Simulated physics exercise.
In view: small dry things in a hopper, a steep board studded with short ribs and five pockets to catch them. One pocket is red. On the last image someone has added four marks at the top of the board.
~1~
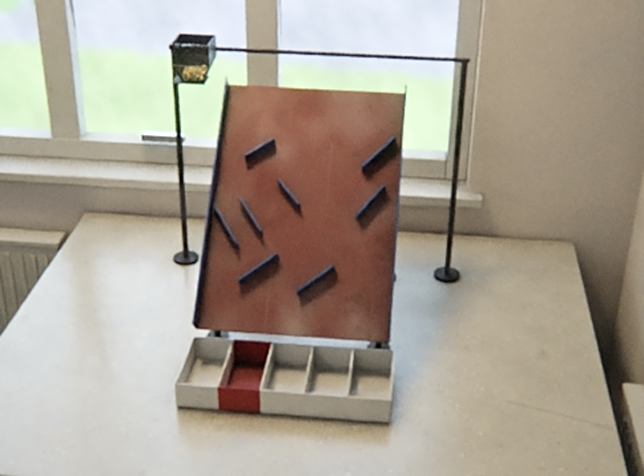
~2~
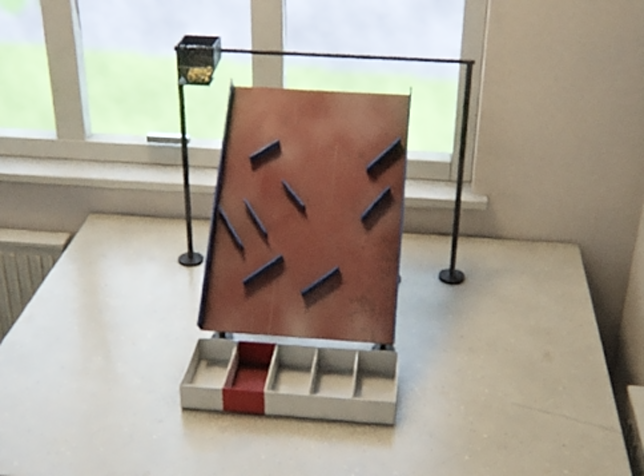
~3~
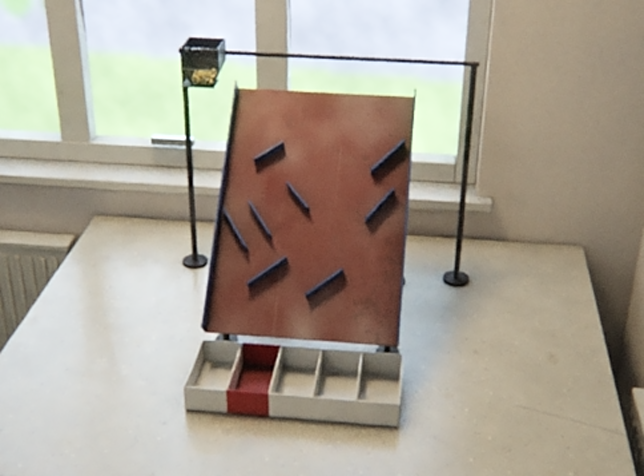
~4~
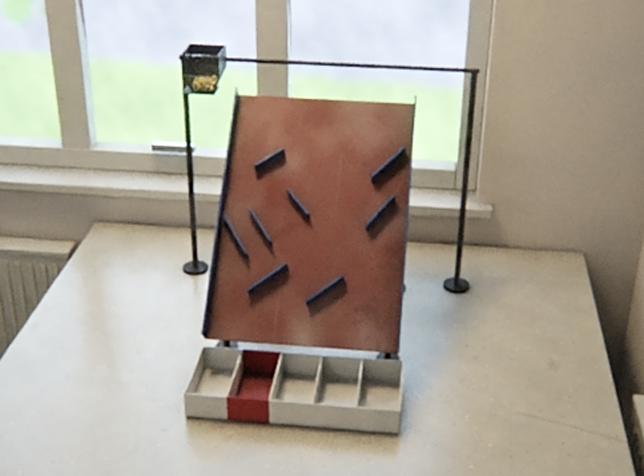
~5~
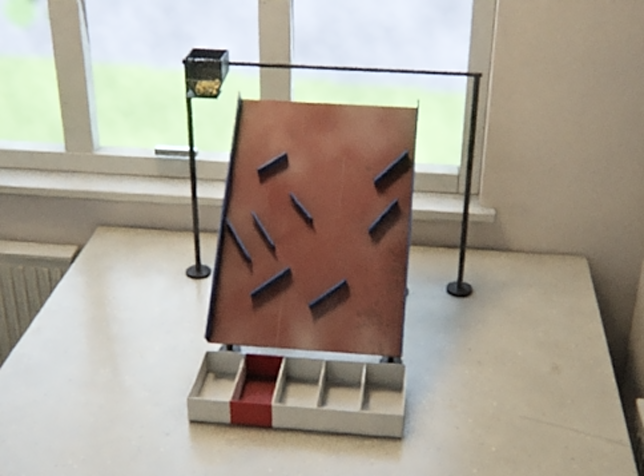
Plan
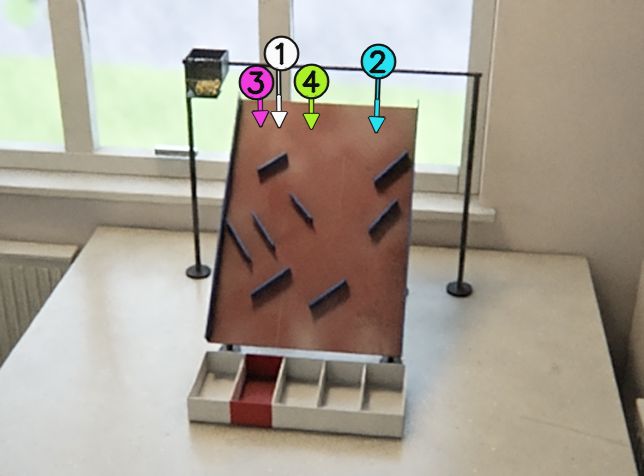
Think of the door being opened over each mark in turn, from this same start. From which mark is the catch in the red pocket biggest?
2 works best here.
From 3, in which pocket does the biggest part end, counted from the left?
The first from the left.
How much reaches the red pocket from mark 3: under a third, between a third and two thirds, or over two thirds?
Under a third.
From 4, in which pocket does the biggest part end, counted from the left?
The second from the left.
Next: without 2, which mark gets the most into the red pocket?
That would be 4.
On the marked copy, mark 1 meets the board at (279, 121); mark 2 meets the board at (376, 126); mark 3 meets the board at (260, 120); mark 4 meets the board at (311, 123).
For mark 1, a small part in the red pocket, most in other pockets, a small part held on the board.
For mark 2, about two thirds in the red pocket, about a quarter in other pockets, a stray few outside the box.
For mark 3, none in the red pocket, nearly all in other pockets, a small part held on the board.
For mark 4, about half in the red pocket, about half in other pockets.
